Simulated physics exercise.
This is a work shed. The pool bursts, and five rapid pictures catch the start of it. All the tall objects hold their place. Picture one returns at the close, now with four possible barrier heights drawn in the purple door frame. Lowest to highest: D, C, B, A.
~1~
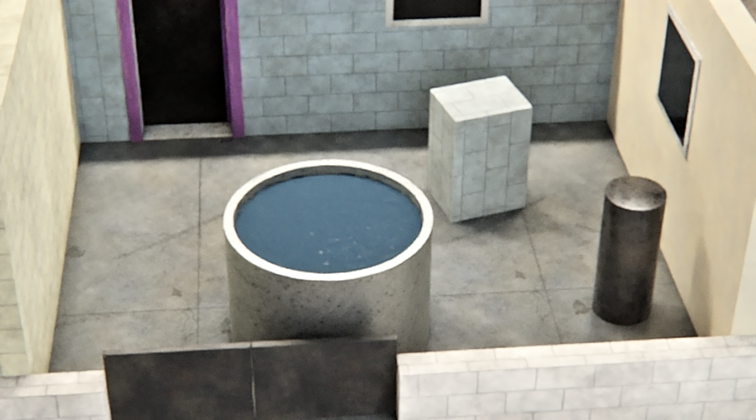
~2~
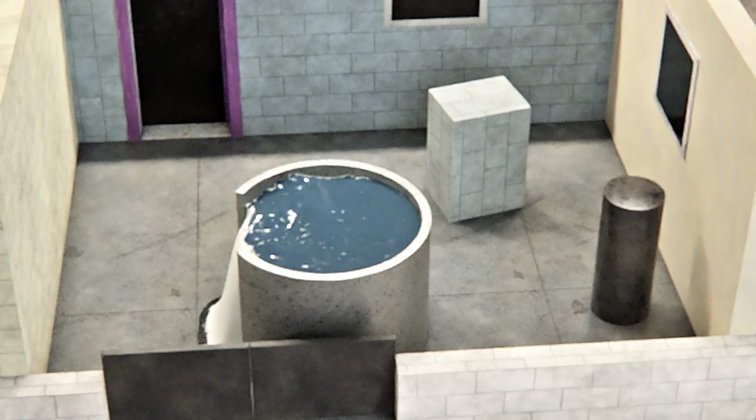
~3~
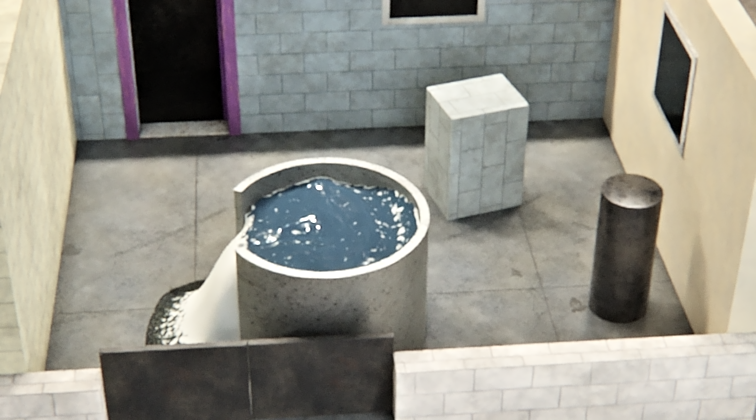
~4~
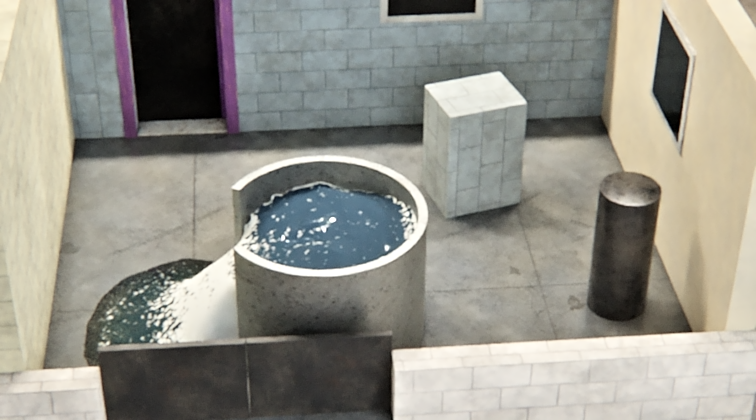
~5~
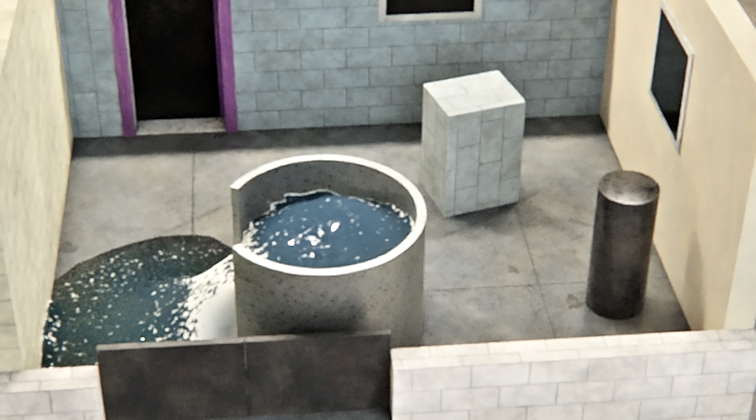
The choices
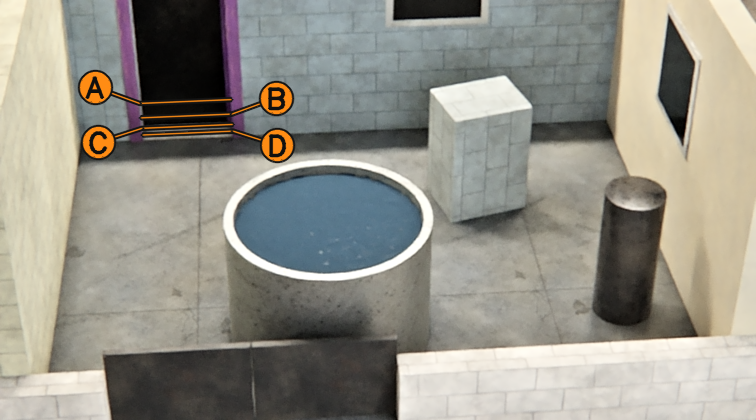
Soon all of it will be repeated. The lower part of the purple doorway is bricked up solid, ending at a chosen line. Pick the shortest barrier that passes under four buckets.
Take B.
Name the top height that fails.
Height C.
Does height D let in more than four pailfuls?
Yes, it does.
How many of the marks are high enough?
Two of them.
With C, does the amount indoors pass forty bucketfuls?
No, it does not.
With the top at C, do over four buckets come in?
Yes, that goes wrong.
On the marked copy, A at (185, 101); B at (186, 115); C at (187, 126); D at (188, 133); from the bottom up D, C, B, A.
Choosing A, nothing gets over.
Choosing B, a bucket or two gets in.
Choosing C, some 15 bucketfuls get in.
Choosing D, dozens of bucketfuls pour in.
